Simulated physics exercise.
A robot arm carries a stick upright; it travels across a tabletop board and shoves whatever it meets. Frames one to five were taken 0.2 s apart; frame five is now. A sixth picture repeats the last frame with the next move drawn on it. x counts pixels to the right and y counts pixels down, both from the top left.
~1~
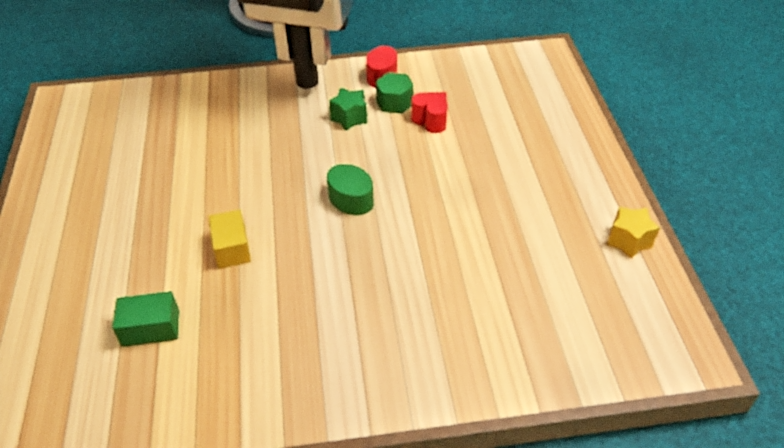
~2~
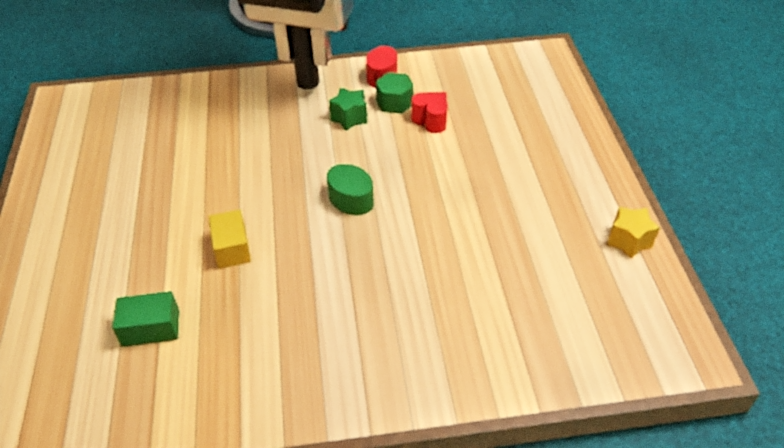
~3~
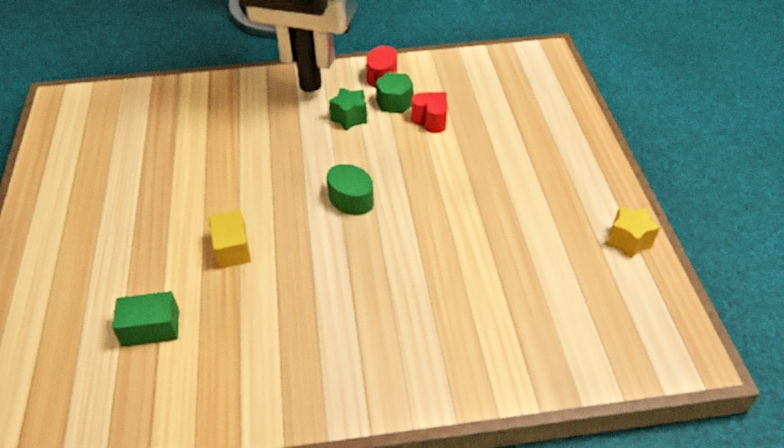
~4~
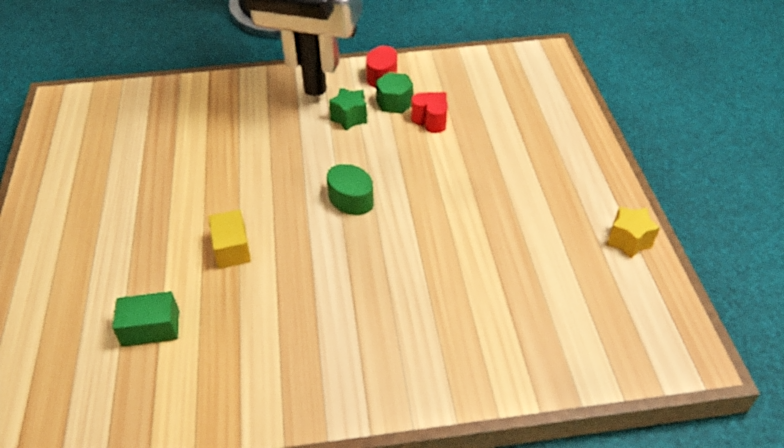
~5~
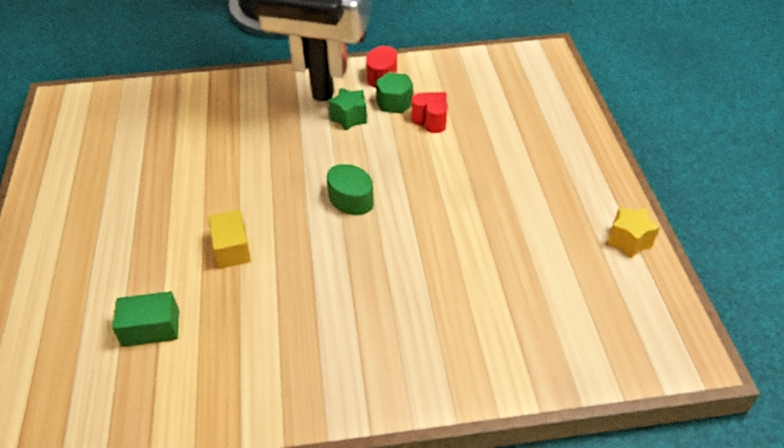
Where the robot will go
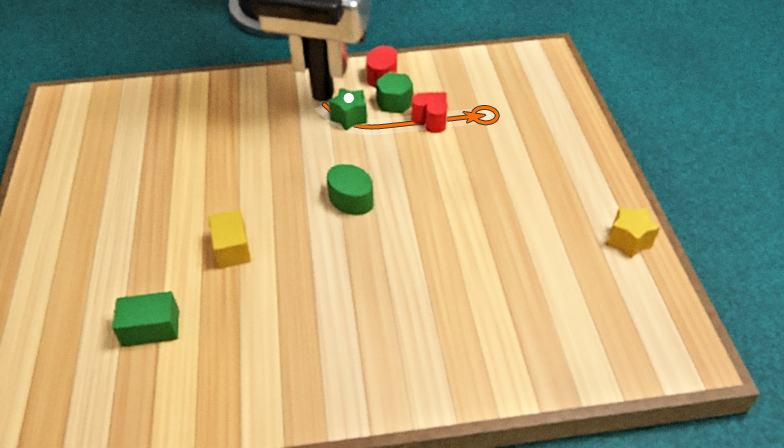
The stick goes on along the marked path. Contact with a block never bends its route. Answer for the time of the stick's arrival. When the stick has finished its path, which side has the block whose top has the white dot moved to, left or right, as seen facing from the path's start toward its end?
To the right.
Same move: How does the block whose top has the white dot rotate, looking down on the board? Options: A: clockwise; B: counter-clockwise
Option A.
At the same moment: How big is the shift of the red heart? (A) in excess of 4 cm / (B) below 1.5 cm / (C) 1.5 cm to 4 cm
It's A.
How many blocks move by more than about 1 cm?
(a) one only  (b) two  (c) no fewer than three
The one that fits is b, two.
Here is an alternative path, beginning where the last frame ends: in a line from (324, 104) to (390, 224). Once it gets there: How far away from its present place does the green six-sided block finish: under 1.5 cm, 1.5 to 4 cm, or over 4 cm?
Goes under 1.5 cm.
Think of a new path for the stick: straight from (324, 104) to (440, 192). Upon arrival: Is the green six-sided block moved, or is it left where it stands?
Undisturbed, or as good as.
Path on the board, from (324, 104) over (367, 127) and (427, 122) to (485, 115); the dot is on the green star.
The first path, step by step. One third of the way, stick (367, 117); green star (390, 114).
Two thirds of the way, stick (427, 112); green star (427, 119), turned 60° clockwise; red heart (460, 99).
At the end, stick (486, 105); green star (428, 119), turned 65° clockwise; green six-sided block in place; red heart (519, 98), turned 15° clockwise.
